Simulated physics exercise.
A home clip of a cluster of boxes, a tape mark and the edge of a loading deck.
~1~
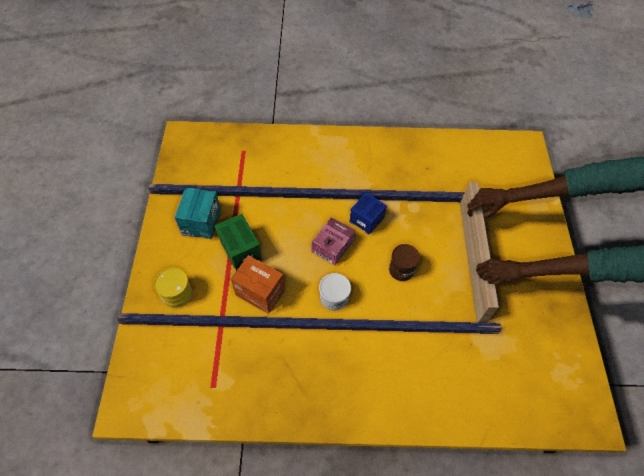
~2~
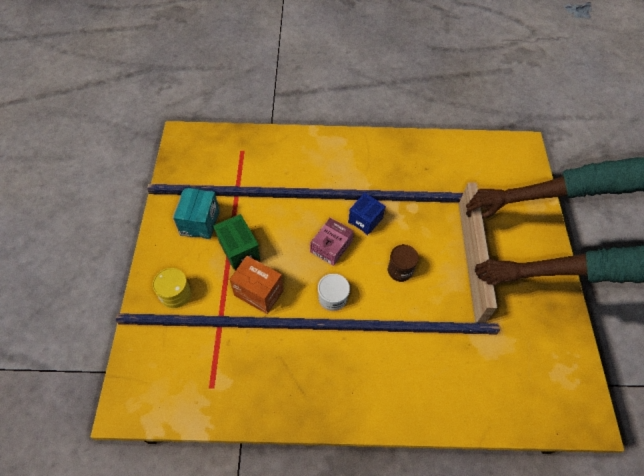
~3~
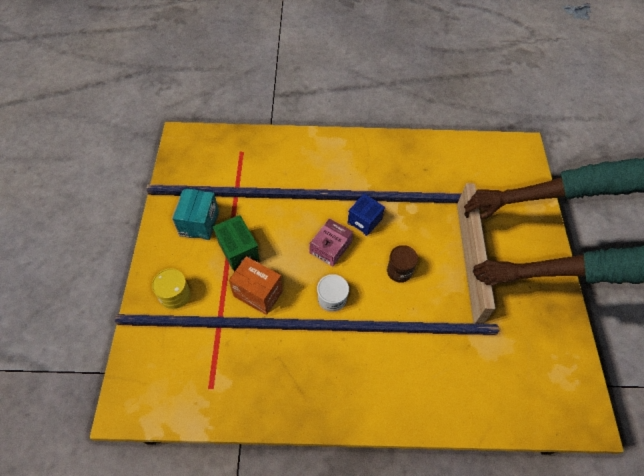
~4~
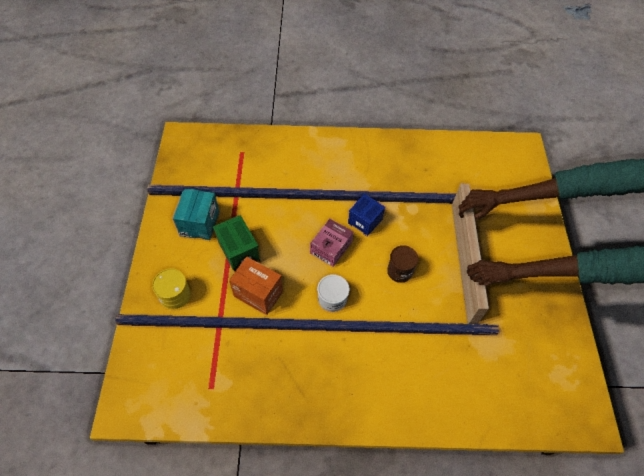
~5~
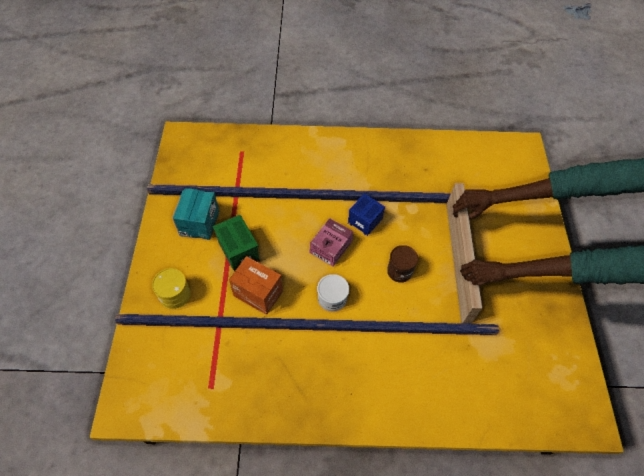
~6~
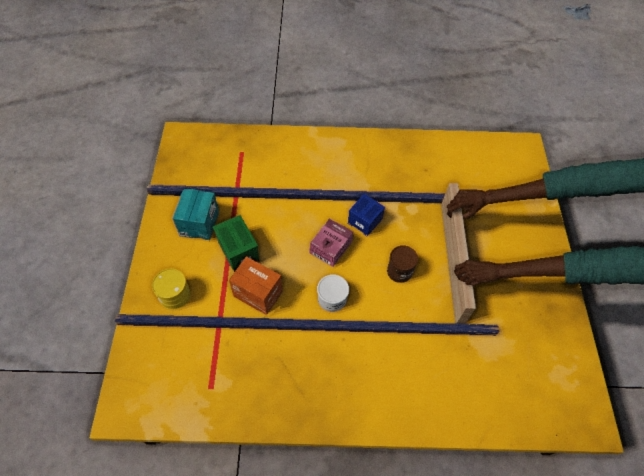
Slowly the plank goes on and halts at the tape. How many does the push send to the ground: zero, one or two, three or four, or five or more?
As it turns out, the number that fall off is zero.
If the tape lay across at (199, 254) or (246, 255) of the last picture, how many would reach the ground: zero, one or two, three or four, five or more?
For each place: Just one or two; no fall at all.
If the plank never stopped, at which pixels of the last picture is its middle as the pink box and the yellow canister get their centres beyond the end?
Its middle is around (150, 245) and around (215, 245).
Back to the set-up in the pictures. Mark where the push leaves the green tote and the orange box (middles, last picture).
Near (175, 252) and (170, 282).
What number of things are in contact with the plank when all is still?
That makes 4.
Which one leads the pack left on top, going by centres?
The yellow canister ends nearest.
A little later, none off yet; yellow canister at rest near (172, 289); turquoise parcel at rest near (197, 215); green tote at rest near (237, 244).
Next, none off yet; yellow canister at rest near (172, 289); turquoise parcel at rest near (197, 215); green tote moving near (234, 244).
When it is over, the number that fall off is zero.
